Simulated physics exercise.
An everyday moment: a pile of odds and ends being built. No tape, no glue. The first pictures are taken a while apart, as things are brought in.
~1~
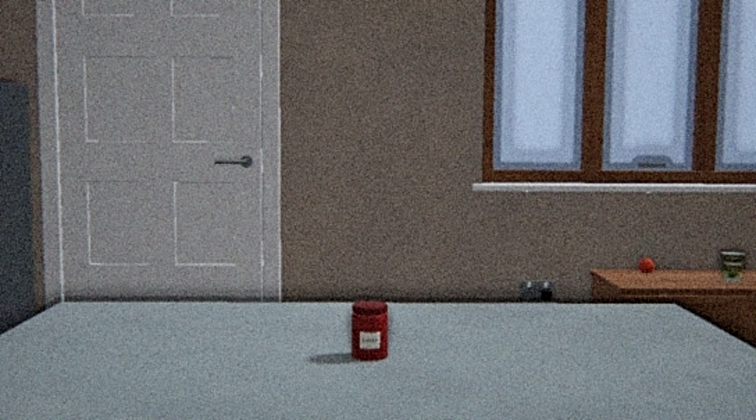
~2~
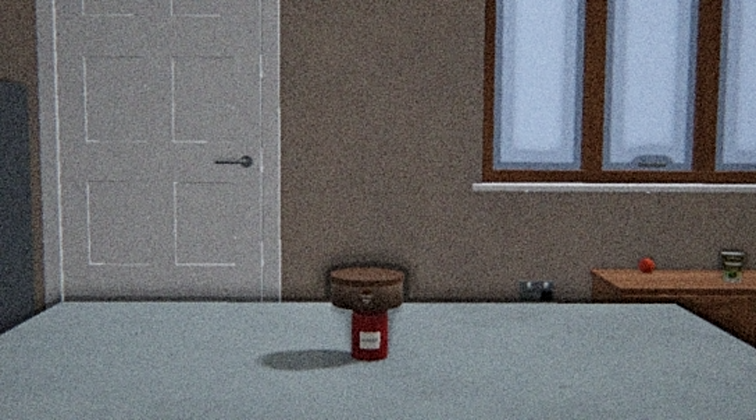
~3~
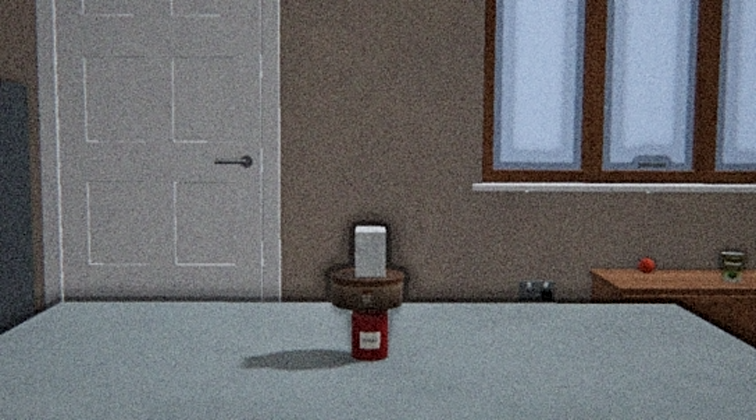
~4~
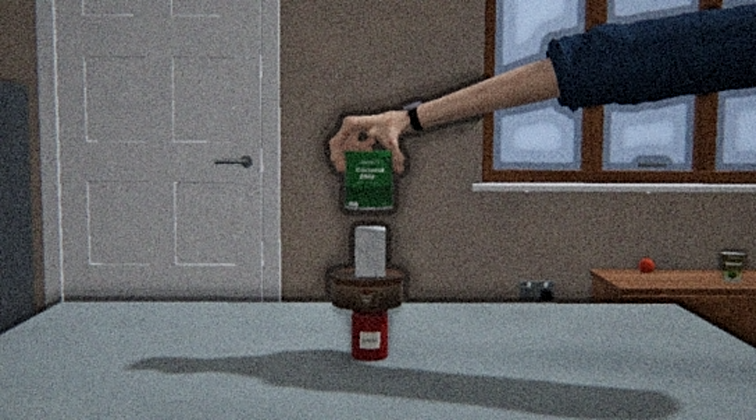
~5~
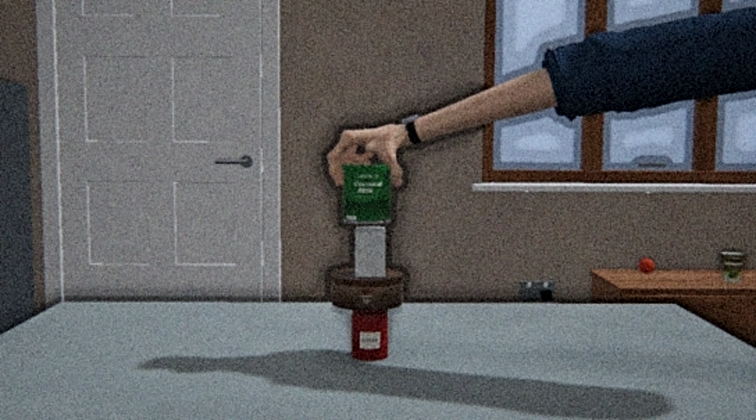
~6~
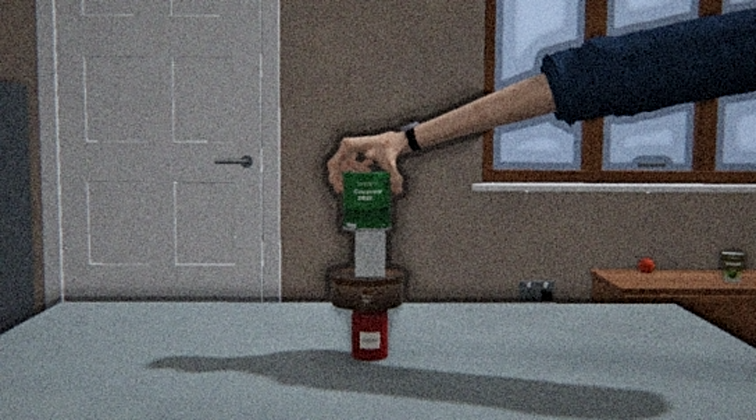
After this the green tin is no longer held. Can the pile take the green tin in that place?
As it turns out, it keeps its balance.
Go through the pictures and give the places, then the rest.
In the first picture, the last thing is not in view yet.
In the second picture, the last thing is not in view yet; red jar (370, 330).
In the third picture, the last thing is not in view yet; brown tub (367, 289).
The fourth picture shows still above its spot; green tin (369, 180); white block (370, 252).
The fifth picture shows still above its spot; green tin (367, 193); red jar (370, 330).
The sixth picture shows in place under the hand; green tin (367, 200); brown tub (367, 289).
Then, 0.30 s after the last picture, nothing has stirred.
Then, 0.70 s after the last picture, green tin resting near (367, 202).
At rest, all 4 in place. Seen from the same camera at the end, green tin near (367, 202). The pile stays up.
